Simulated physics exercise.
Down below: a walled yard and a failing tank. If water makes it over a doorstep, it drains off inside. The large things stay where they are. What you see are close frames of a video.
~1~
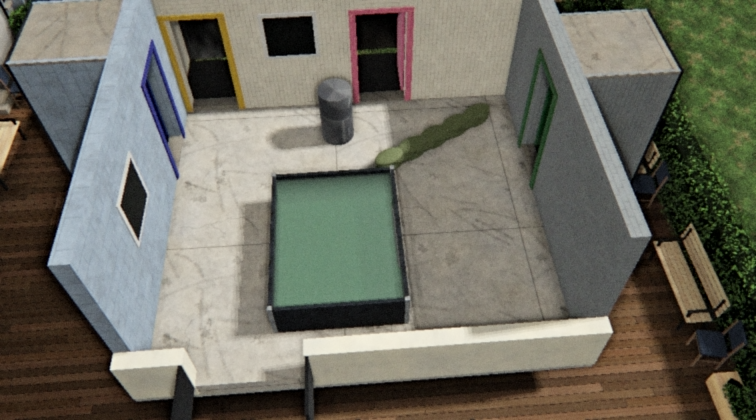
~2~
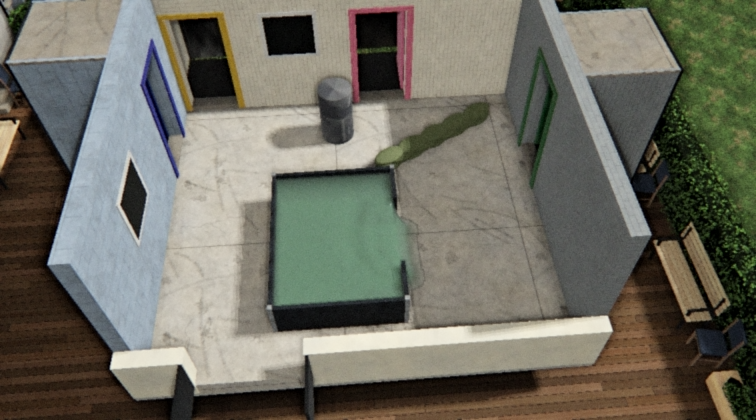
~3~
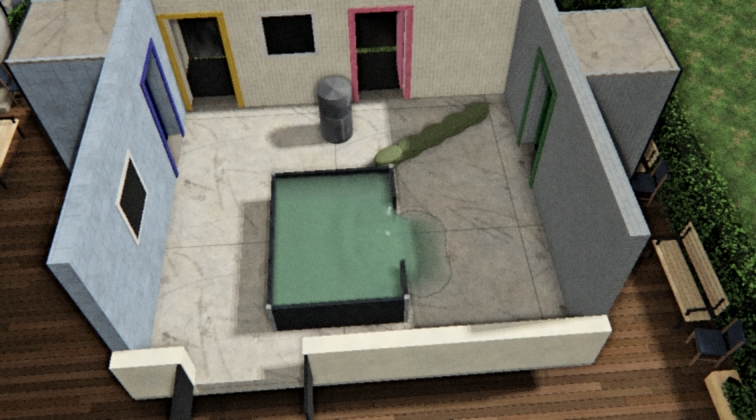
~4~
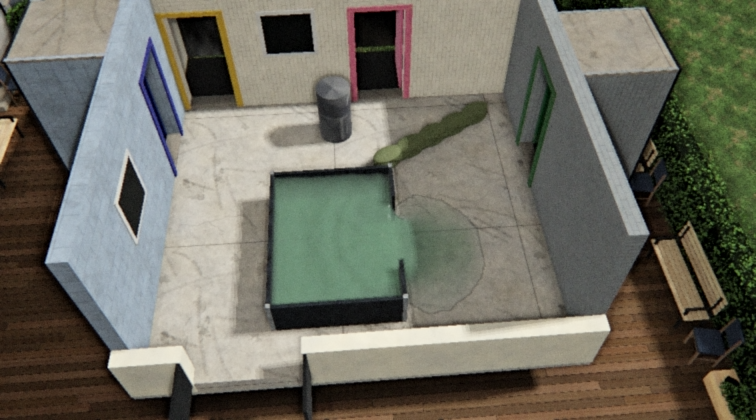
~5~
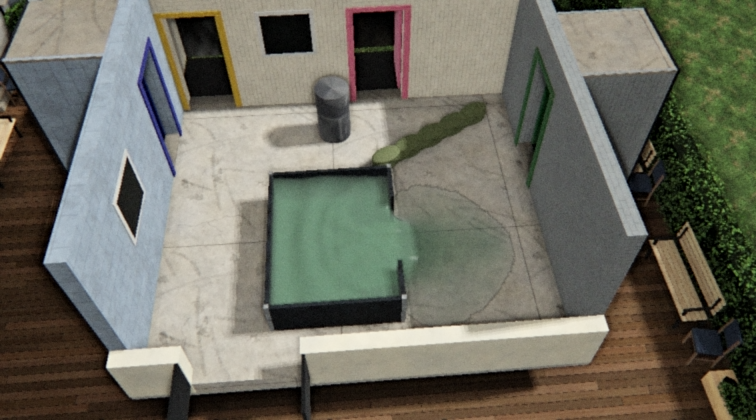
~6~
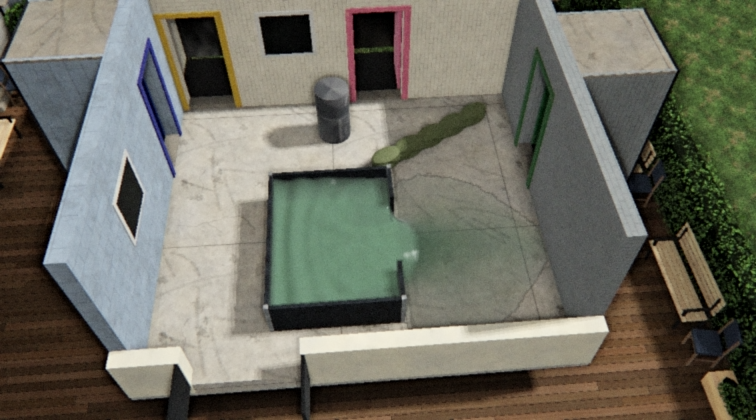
At first, still green water fills a dark-edged rectangular tank in a walled yard with colourful door surrounds. Then a gap opens in the tank's right side and water pours out through it, spreading rightward across the paved floor in a widening, thinning sheet while ripples cross the surface inside.
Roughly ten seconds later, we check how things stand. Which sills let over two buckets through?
In order: Blue door: Within the cap. Green door: Over the cap. Pink door: Within the cap. Yellow door: Within the cap.
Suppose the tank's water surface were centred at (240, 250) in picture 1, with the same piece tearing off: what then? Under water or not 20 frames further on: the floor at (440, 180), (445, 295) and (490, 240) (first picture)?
In turn: Covered, under water, wet.
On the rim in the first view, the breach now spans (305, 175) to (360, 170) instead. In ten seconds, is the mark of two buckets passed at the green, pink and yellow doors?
Green falls short, pink exceeds the limit, yellow exceeds the limit.
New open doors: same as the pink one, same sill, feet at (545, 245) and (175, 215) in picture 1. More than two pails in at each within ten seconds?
Going in order, the first one exceeds it and the second one stays short.
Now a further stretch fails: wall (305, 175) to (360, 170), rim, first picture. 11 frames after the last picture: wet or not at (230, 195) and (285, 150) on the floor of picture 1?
In the order asked: Unwetted, then inundated.
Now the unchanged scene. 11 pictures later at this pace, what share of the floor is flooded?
It comes to roughly 30 in a hundred.
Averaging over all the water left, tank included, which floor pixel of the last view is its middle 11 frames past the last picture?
It's close to (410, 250).
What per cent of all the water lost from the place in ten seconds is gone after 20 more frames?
Approximately 15 %.
A moment on, water covers 25 % of the floor; the blue door not reached, the green door wet at the sill, nothing in, the pink door not reached, the yellow door not reached.
Next, water covers 30 % of the floor; the blue door not reached, the green door under two buckets in, the pink door not reached, the yellow door not reached.
Then, water covers 45 % of the floor; the blue door not reached, the green door over two buckets in, the pink door wet at the sill, nothing in, the yellow door not reached.
Later, water covers 75 % of the floor; the blue door not reached, the green door over two buckets in, the pink door wet at the sill, nothing in, the yellow door wet at the sill, nothing in.
In the end, water covers 95 % of the floor; the blue door wet at the sill, nothing in, the green door far over two buckets in, the pink door wet at the sill, nothing in, the yellow door wet at the sill, nothing in.
